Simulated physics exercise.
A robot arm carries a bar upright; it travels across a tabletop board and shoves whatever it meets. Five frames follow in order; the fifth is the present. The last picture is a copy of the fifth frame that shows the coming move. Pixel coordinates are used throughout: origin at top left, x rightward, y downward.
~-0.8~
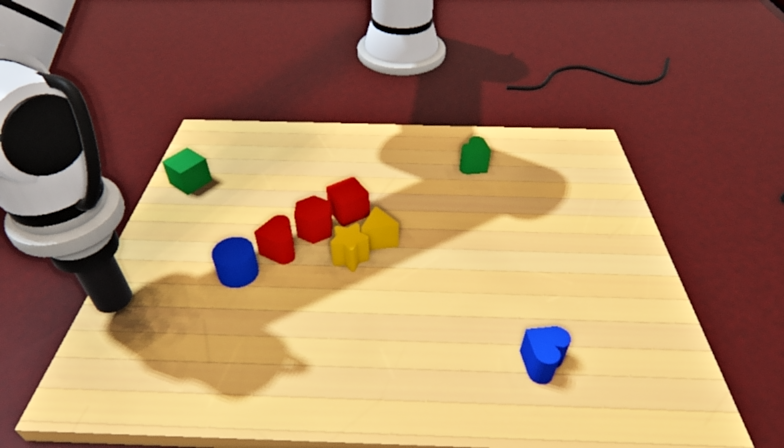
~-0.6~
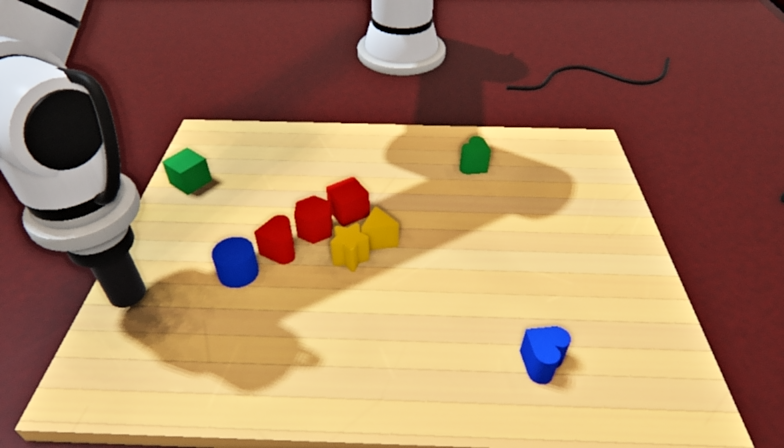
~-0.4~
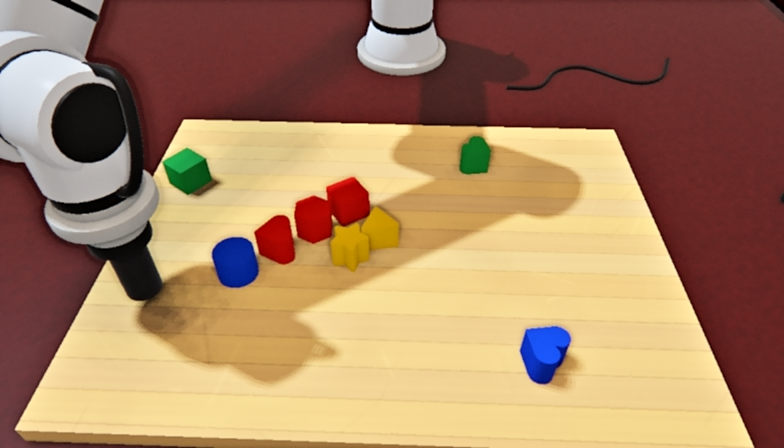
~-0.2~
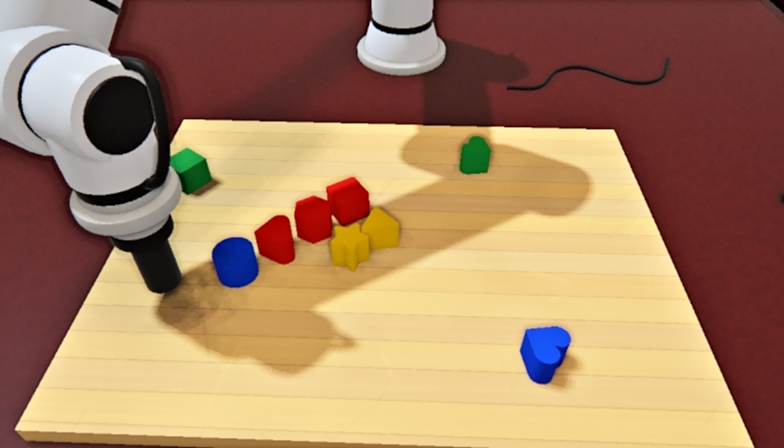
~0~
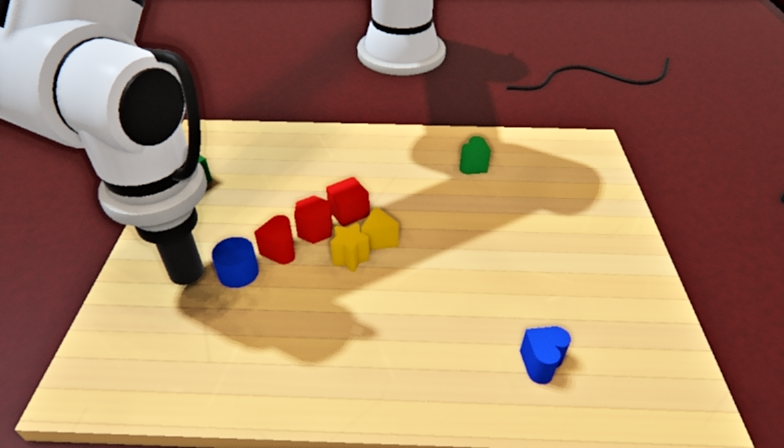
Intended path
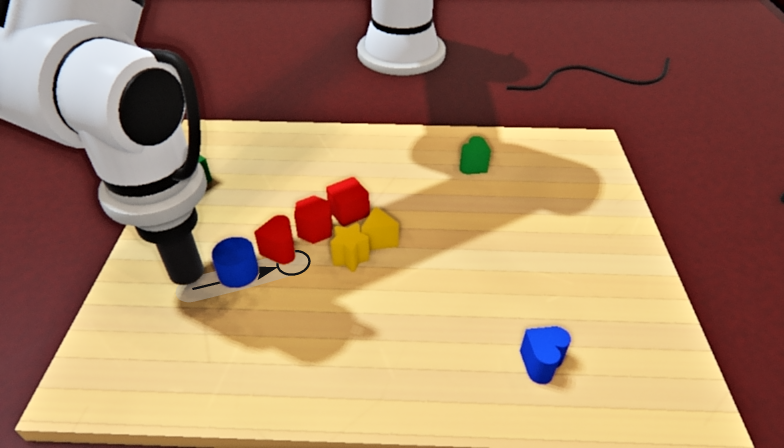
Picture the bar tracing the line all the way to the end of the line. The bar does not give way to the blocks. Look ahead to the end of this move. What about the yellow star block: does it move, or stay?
It will remain on its spot.
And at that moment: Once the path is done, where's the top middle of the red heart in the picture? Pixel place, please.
When the path ends, it will be at (298, 193).
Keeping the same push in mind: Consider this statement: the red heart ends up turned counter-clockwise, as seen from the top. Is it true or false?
It is true.
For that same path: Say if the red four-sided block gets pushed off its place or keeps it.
The red four-sided block moves.
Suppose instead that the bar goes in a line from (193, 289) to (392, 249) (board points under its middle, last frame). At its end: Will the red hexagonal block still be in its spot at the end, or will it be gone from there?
Displaced, by a centimetre or more.
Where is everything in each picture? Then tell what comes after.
The first picture shows tip of the bar at (114, 300), middles of tops, blue circular block at (232, 250), red heart at (276, 228), red hexagonal block at (312, 208), red four-sided block at (347, 190), yellow star block at (349, 235).
The second picture shows bar at (128, 294), nothing pushed.
The third picture shows bar at (145, 288), nothing pushed.
The fourth picture shows bar at (165, 281), nothing pushed.
The fifth picture shows bar at (187, 273), blue circular block at (232, 250), red heart at (276, 228), red hexagonal block at (312, 208), red four-sided block at (347, 190), yellow star block at (349, 235).
The line goes straight from (193, 289) to (293, 263).
What follows on the original path. One third of the way, bar at (224, 264); blue circular block at (257, 242); red heart at (285, 223); red hexagonal block at (317, 205).
Two thirds of the way, bar at (258, 256); blue circular block at (284, 229); red heart at (297, 206), turned 20° anticlockwise; red hexagonal block at (324, 194), turned 40° clockwise; red four-sided block at (357, 187).
At the end, bar at (291, 246); blue circular block at (303, 216); red heart at (298, 193), turned 25° anticlockwise; red hexagonal block at (328, 183), turned 60° clockwise; red four-sided block at (363, 184), turned 25° clockwise; yellow star block unmoved.
